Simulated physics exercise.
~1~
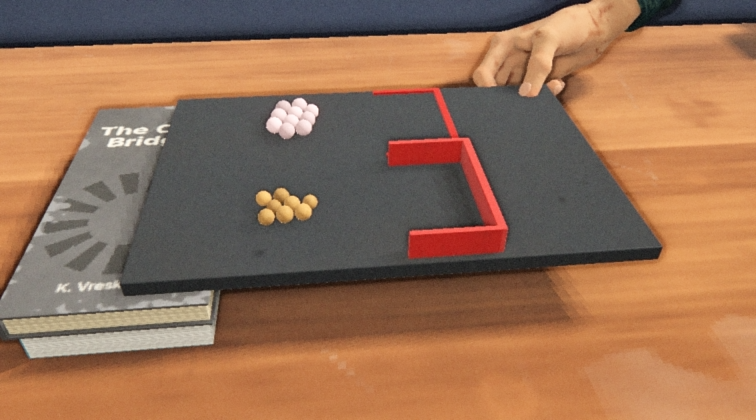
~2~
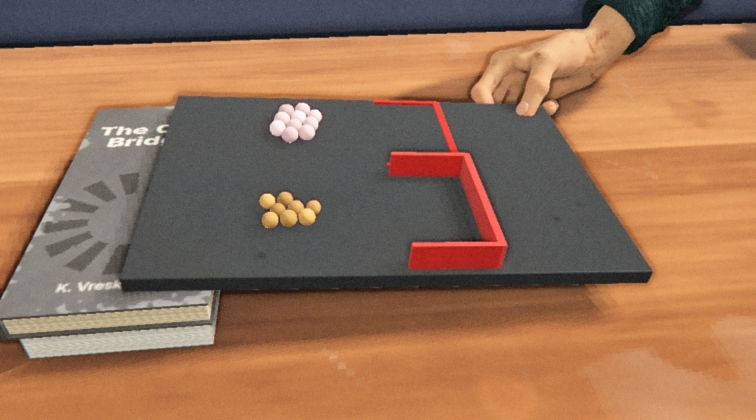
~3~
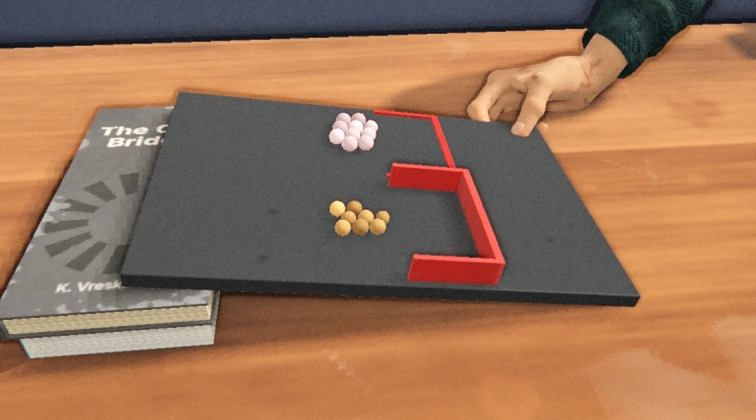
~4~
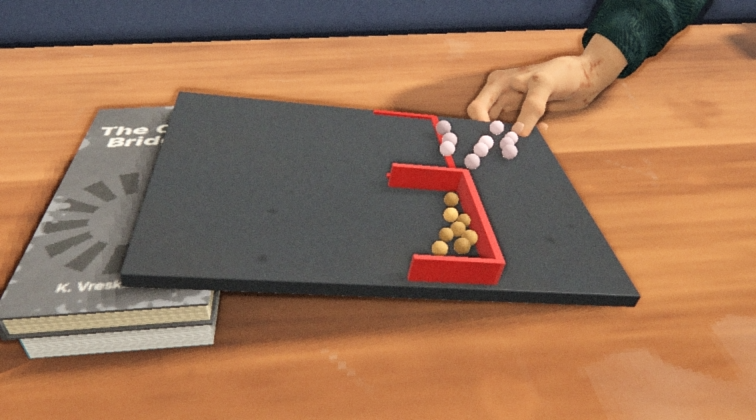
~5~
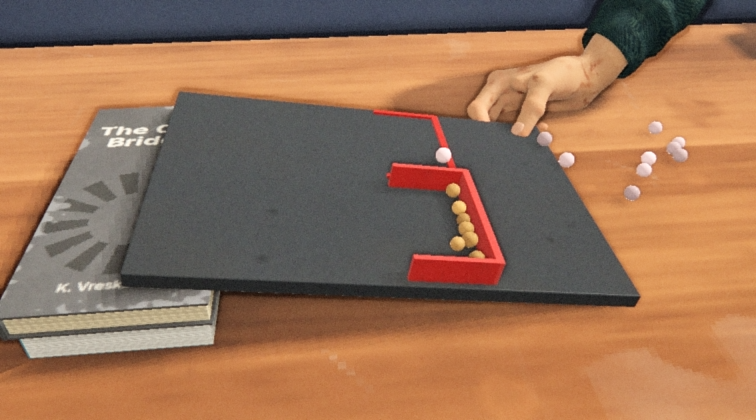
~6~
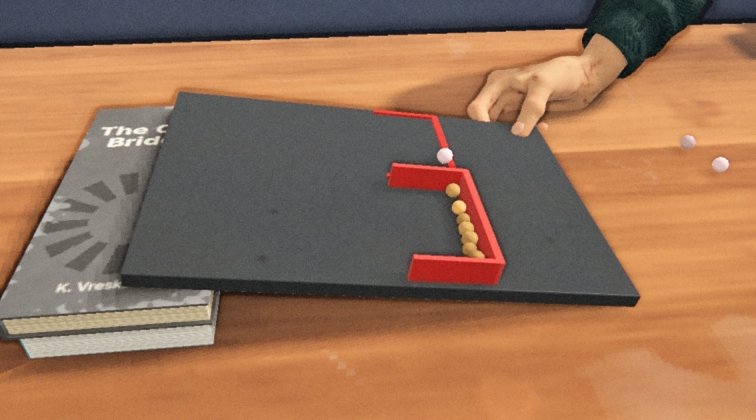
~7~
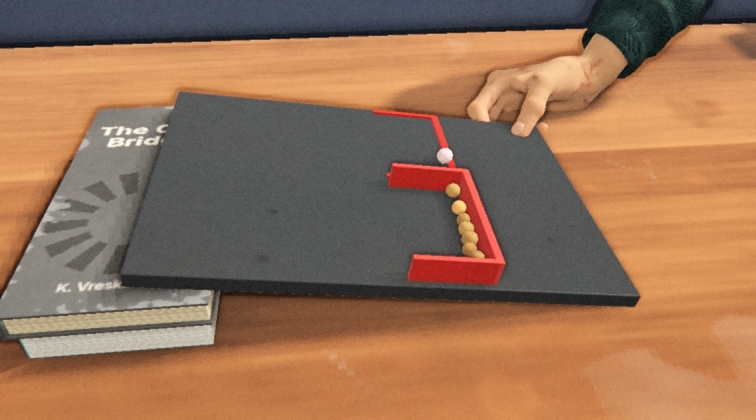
On a wooden table, a hand lowered the free end of a dark board propped on books, and two heaps of little balls rolled right; the yellowish ones stayed behind their red fence, while all but one pink ball went over theirs and away.
